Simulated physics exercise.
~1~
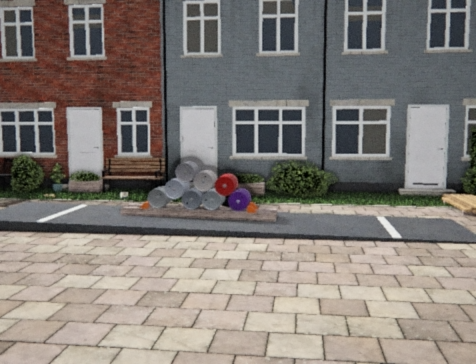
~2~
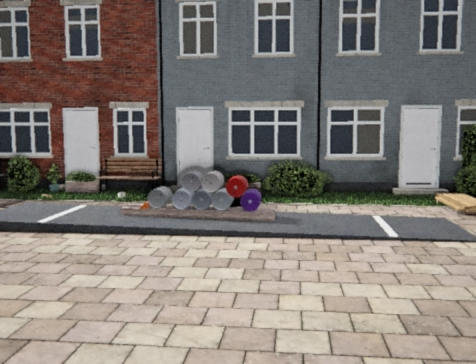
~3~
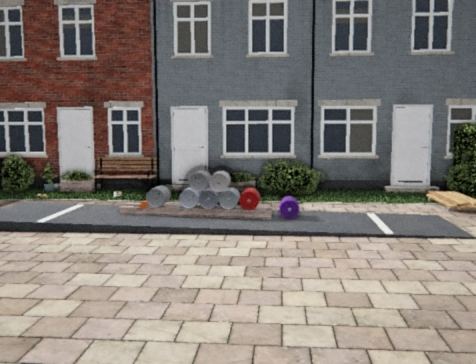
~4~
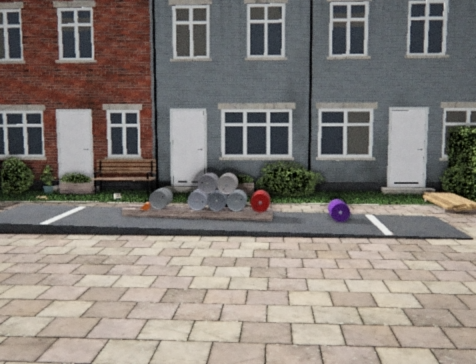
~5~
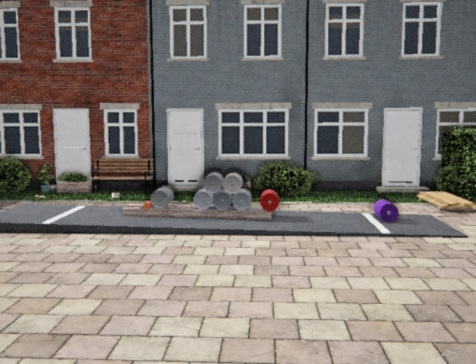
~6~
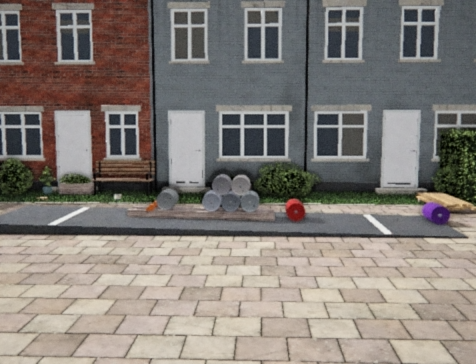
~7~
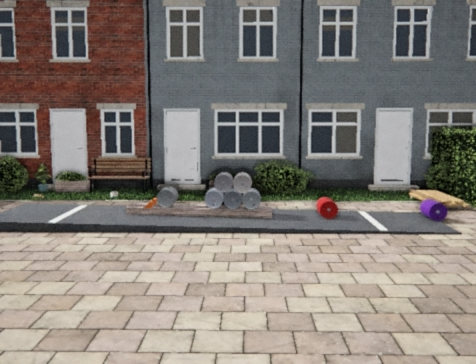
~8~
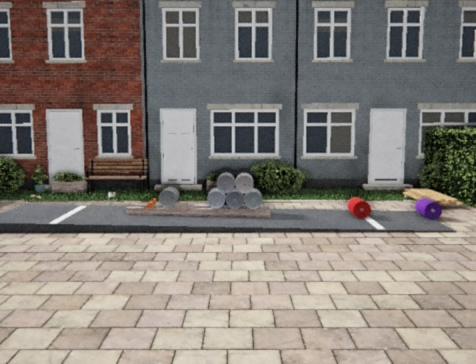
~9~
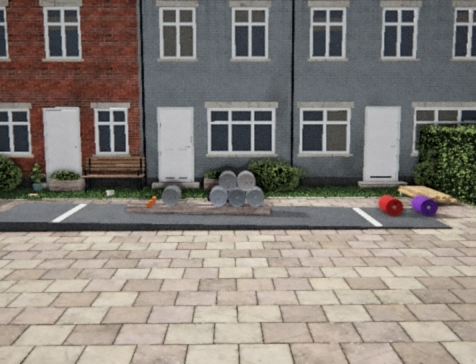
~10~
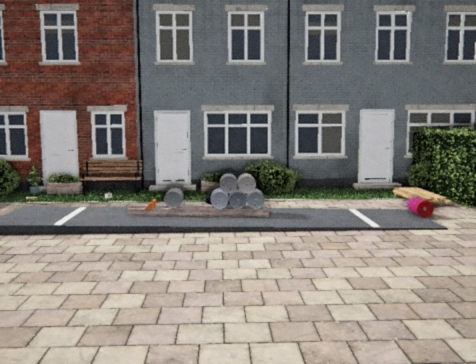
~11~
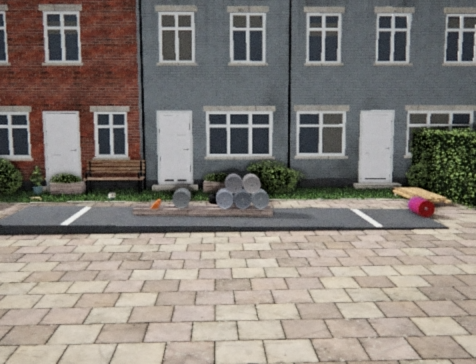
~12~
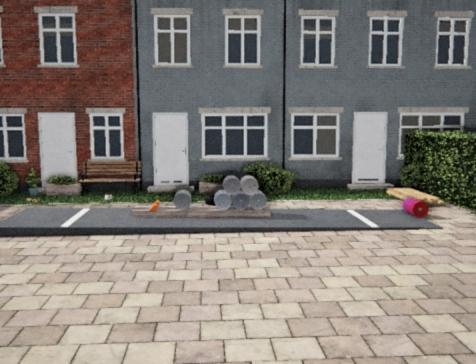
A stack of kegs slumps as the purple then red kegs roll right past a white line.
